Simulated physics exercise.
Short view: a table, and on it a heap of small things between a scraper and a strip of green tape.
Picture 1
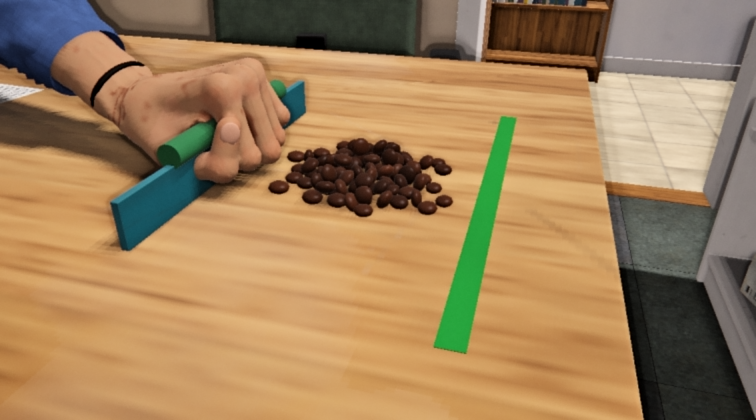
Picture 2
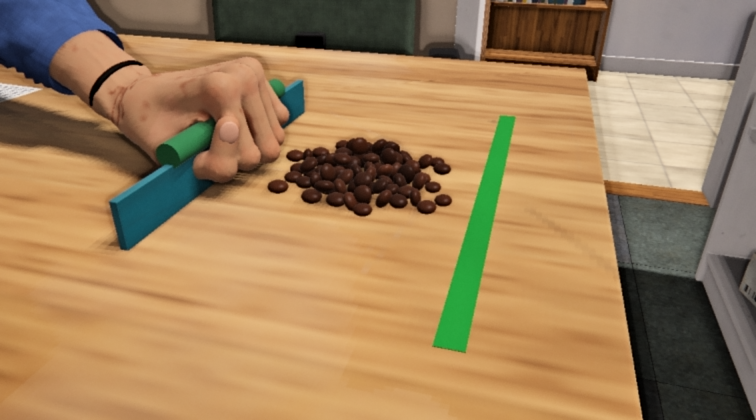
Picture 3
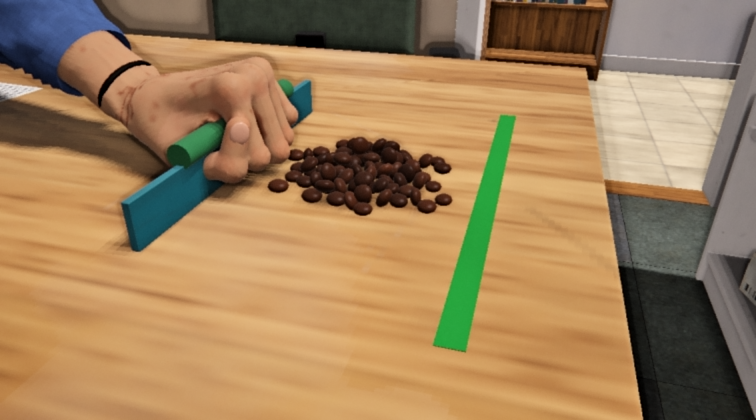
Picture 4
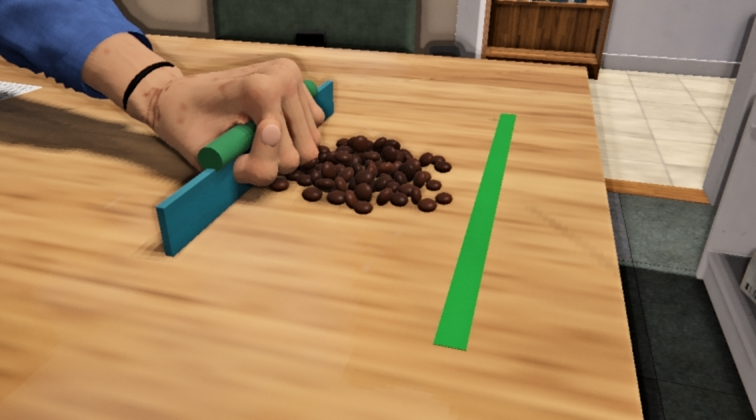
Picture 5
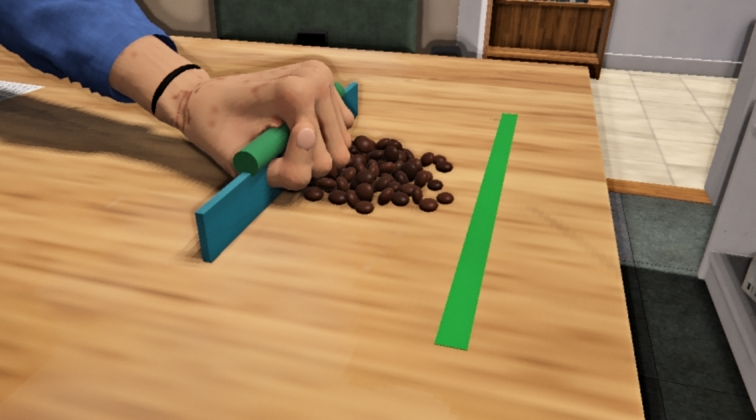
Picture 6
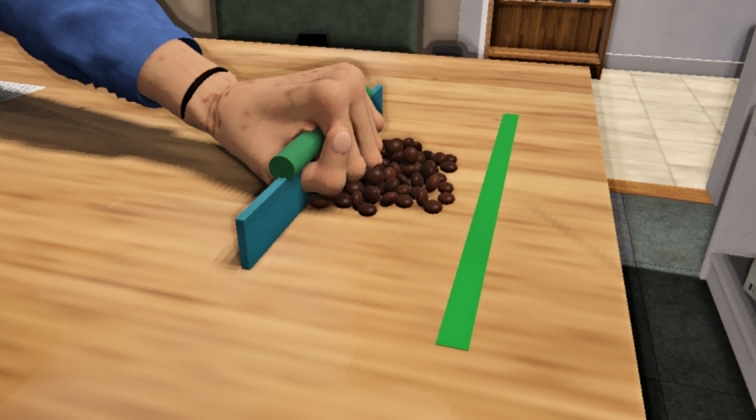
A hand slides a blue scraper rightward across a wooden table, pushing brown chocolate drops along.
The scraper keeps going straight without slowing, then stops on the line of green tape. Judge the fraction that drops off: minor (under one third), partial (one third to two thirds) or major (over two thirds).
A minor fraction drops off.
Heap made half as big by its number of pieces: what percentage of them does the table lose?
About 0 %.
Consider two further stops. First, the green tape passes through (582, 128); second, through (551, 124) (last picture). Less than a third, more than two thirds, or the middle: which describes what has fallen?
More than two thirds, then in the middle band.
Soon, scraper still moving, near (420, 143); heap all on the table, its front near (530, 200).
A while on, scraper stopped at the green tape; heap a stray few over the edge.
Towards the end, scraper stopped at the green tape; heap a small part over the edge.
Finally, scraper stopped at the green tape; heap a small part over the edge.
